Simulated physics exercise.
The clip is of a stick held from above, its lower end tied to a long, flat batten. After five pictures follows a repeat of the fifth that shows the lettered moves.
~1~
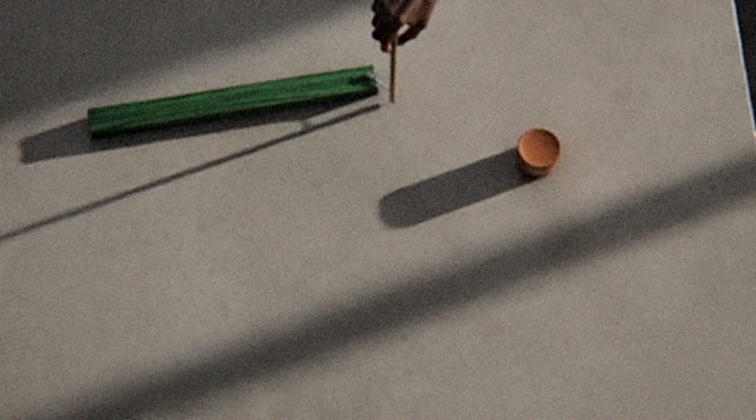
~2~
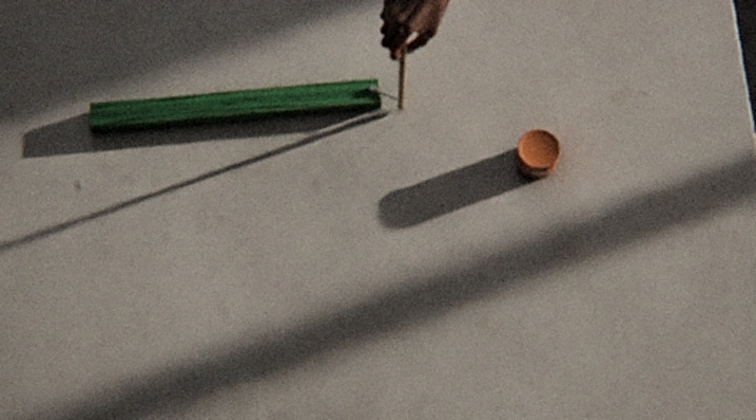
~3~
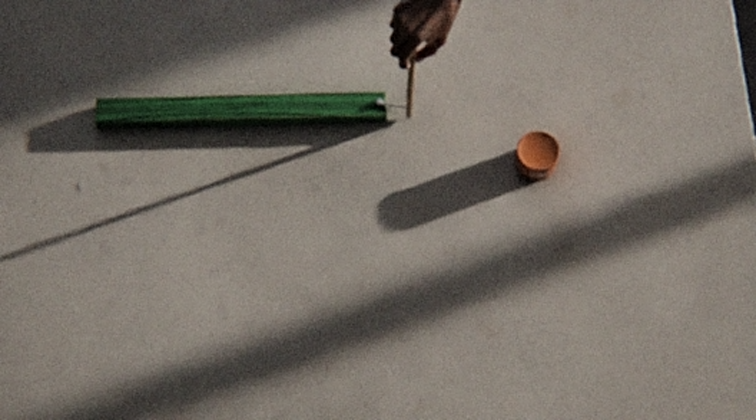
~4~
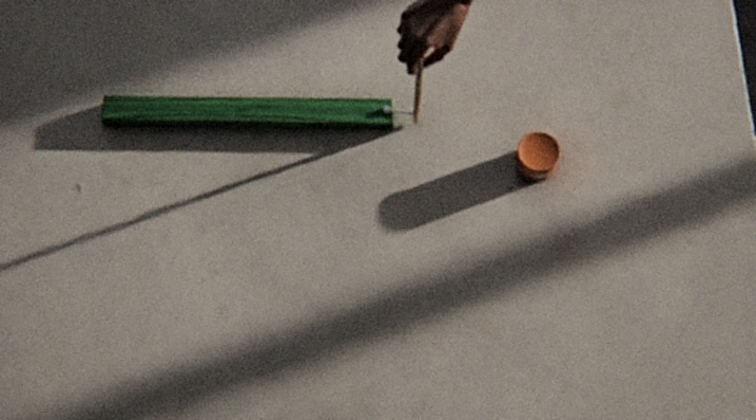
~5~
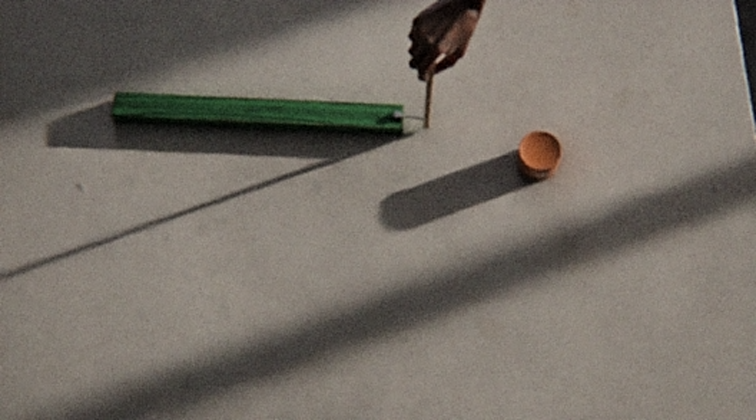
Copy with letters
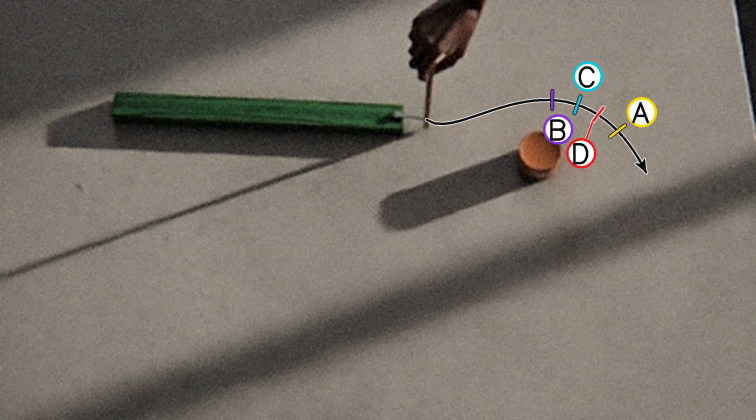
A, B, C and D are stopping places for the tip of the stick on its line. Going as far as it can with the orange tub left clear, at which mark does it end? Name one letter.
As far as tick A.
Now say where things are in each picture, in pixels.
The first frame shows orange tub (538, 154); green batten (233, 98).
The second frame shows green batten (236, 102); orange tub (537, 155).
The third frame shows green batten (241, 107); orange tub (537, 157).
The fourth frame shows green batten (248, 109); orange tub (537, 157).
The fifth frame shows green batten (258, 110); orange tub (539, 157).
On the marked copy, A at (618, 131); B at (552, 100); C at (577, 105); D at (598, 115); the route from (427, 120) via (550, 100) to (646, 172).
Following A. Soon after the start, foot of the stick (494, 111), middle of the batten (325, 111).
Later, foot of the stick (564, 102), middle of the batten (395, 108).
In the end, foot of the stick (617, 132), middle of the batten (449, 113); nothing has been touched.
As for the rest, B is safe but short; C is safe but short; D is safe but short.
